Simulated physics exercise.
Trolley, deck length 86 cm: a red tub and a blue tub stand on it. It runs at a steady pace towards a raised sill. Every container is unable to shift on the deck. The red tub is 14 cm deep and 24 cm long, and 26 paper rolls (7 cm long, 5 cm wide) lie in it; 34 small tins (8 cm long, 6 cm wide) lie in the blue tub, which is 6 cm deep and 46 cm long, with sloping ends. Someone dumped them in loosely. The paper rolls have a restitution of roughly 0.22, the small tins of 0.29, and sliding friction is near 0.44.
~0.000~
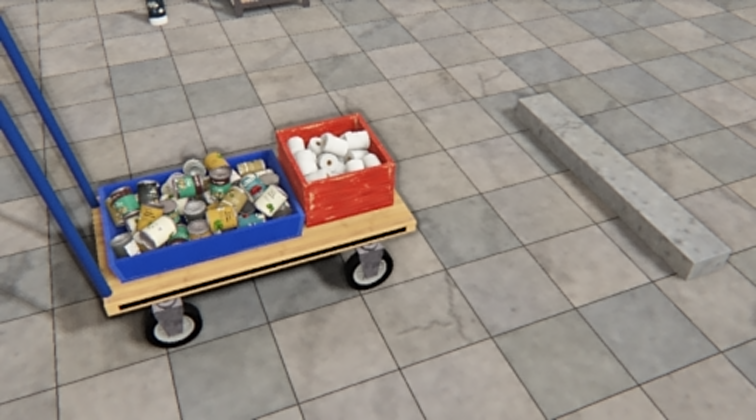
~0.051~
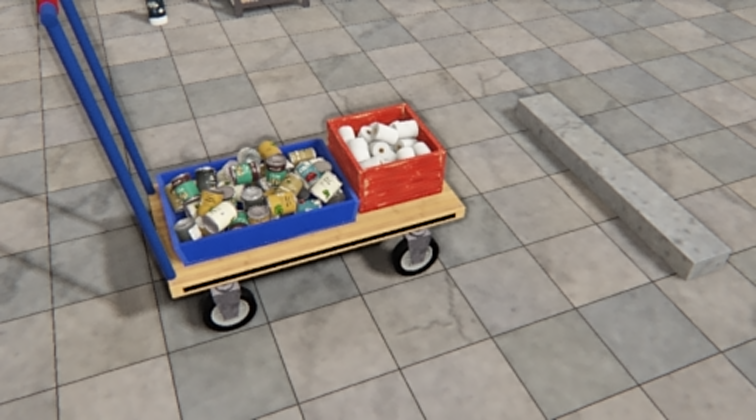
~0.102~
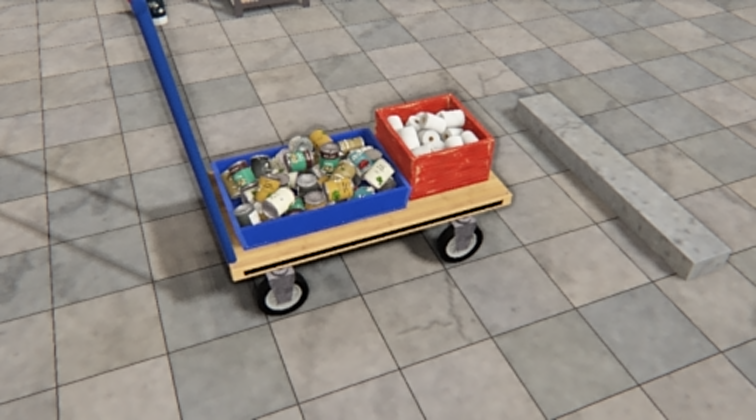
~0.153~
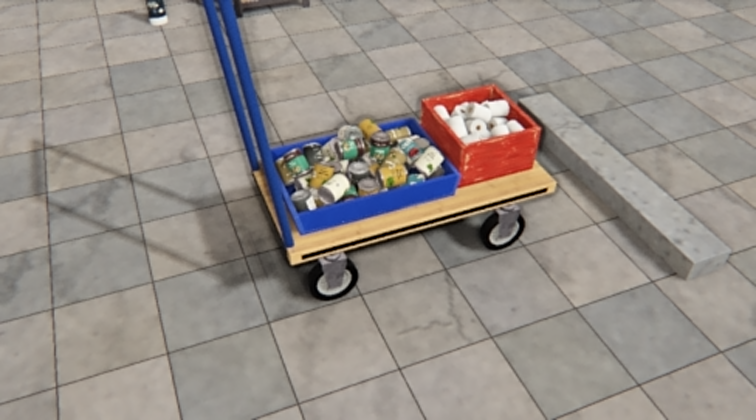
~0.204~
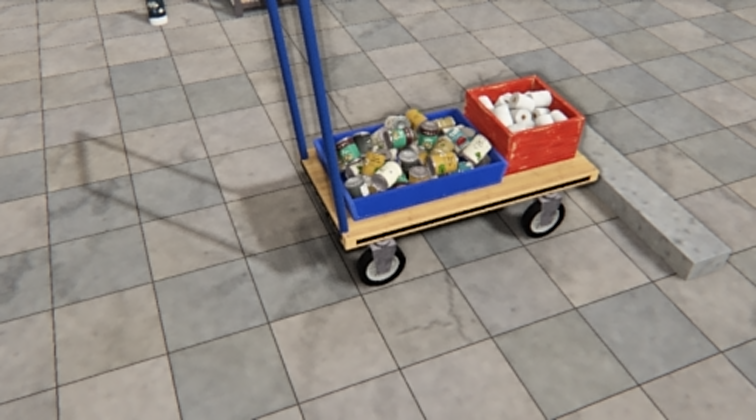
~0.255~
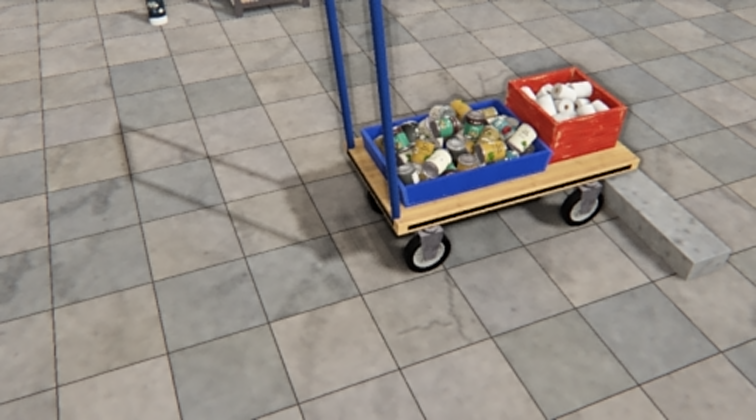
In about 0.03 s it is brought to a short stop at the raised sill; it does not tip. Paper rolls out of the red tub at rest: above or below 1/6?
It spills beneath one sixth of them.
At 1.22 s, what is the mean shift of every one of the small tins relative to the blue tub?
About 14 cm to the right.
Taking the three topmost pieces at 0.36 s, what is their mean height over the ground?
About 52 cm.
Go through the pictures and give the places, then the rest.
In the first picture (we follow the rim corner now nearest the camera), red tub at (308, 183); blue tub at (114, 262); 88 cm still to roll; nothing out yet.
In the second picture, red tub at (363, 170); blue tub at (179, 246); 72 cm still to roll.
In the third picture, red tub at (416, 157); blue tub at (240, 230); 56 cm still to roll.
In the fourth picture, red tub at (466, 145); blue tub at (298, 215); 40 cm still to roll.
In the fifth picture, red tub at (514, 134); blue tub at (353, 201); 24 cm still to roll.
In the sixth picture, red tub at (559, 123); blue tub at (405, 187); 8 cm still to roll; nothing out yet.
After 0.26 s, impact.
After 0.36 s, 0 of 26 out of the red tub and 1 of 34 out of the blue tub.
After 0.48 s, 0 of 26 out of the red tub and 6 of 34 out of the blue tub.
After 0.71 s, 1 of 26 out of the red tub and 12 of 34 out of the blue tub.
Final count (at 1.22 s), 1 of 26 out of the red tub and 12 of 34 out of the blue tub. Asked share, 1 of 26, 4 per cent.
